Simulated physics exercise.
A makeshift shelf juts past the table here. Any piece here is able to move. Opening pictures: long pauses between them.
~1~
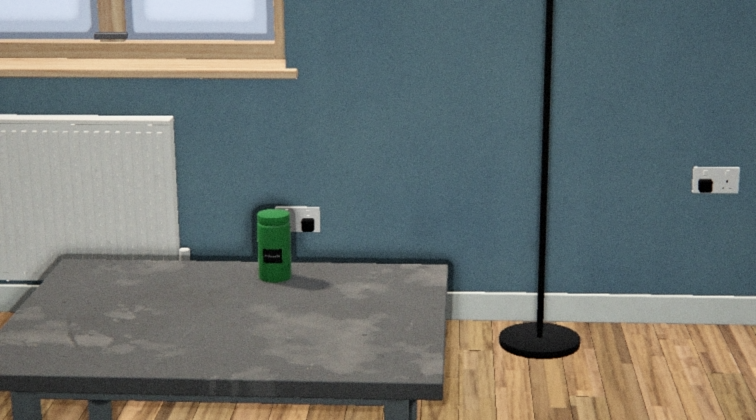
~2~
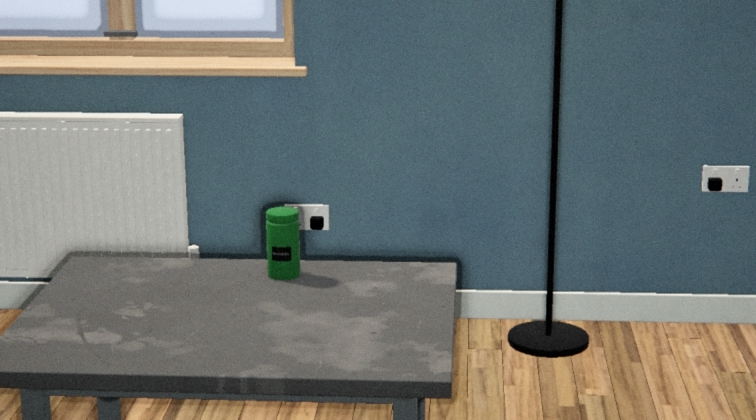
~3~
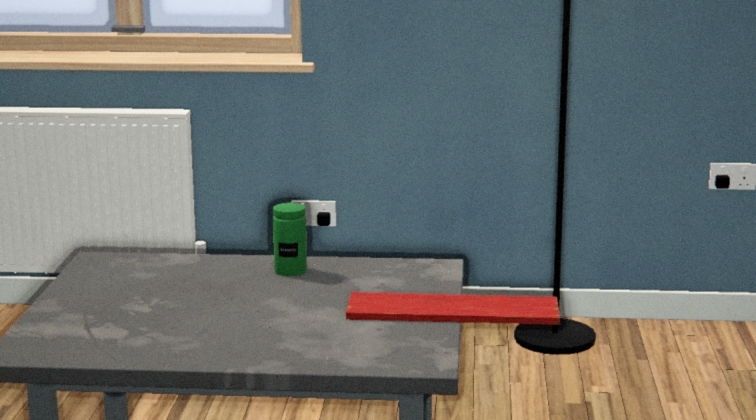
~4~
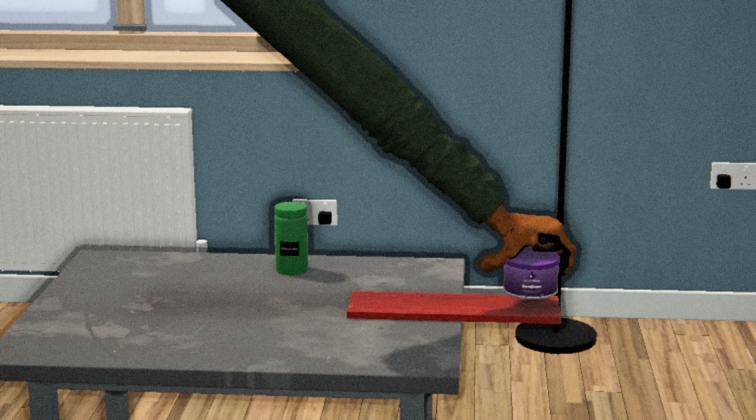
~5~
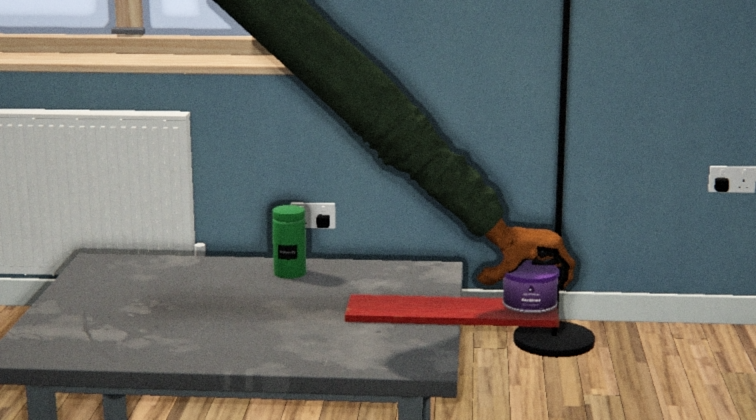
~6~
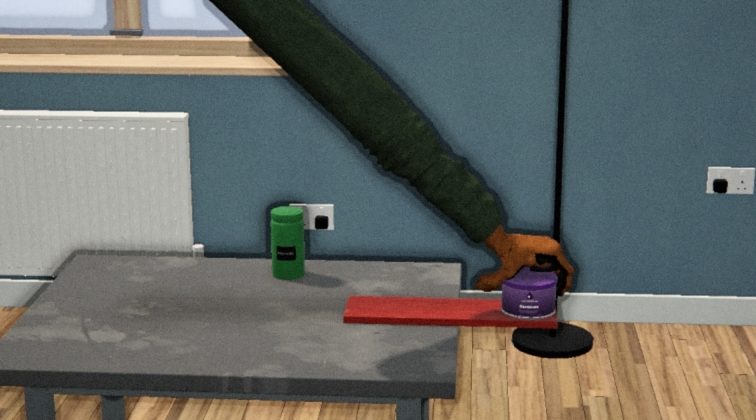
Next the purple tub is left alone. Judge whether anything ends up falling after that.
Let go and it won't stay up.
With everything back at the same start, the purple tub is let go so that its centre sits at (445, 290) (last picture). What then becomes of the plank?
It stays put.
Then, 0.40 s past the last view, purple tub now down on the floor or falling; red plank rocked 59° from its first pose.
Then, 0.60 s past the last view, red plank now down on the floor or falling.
Then, 0.70 s past the last view, things are still on the move.
Finally, down on the floor or falling, red plank and purple tub; green jar still in place. The plank goes over.
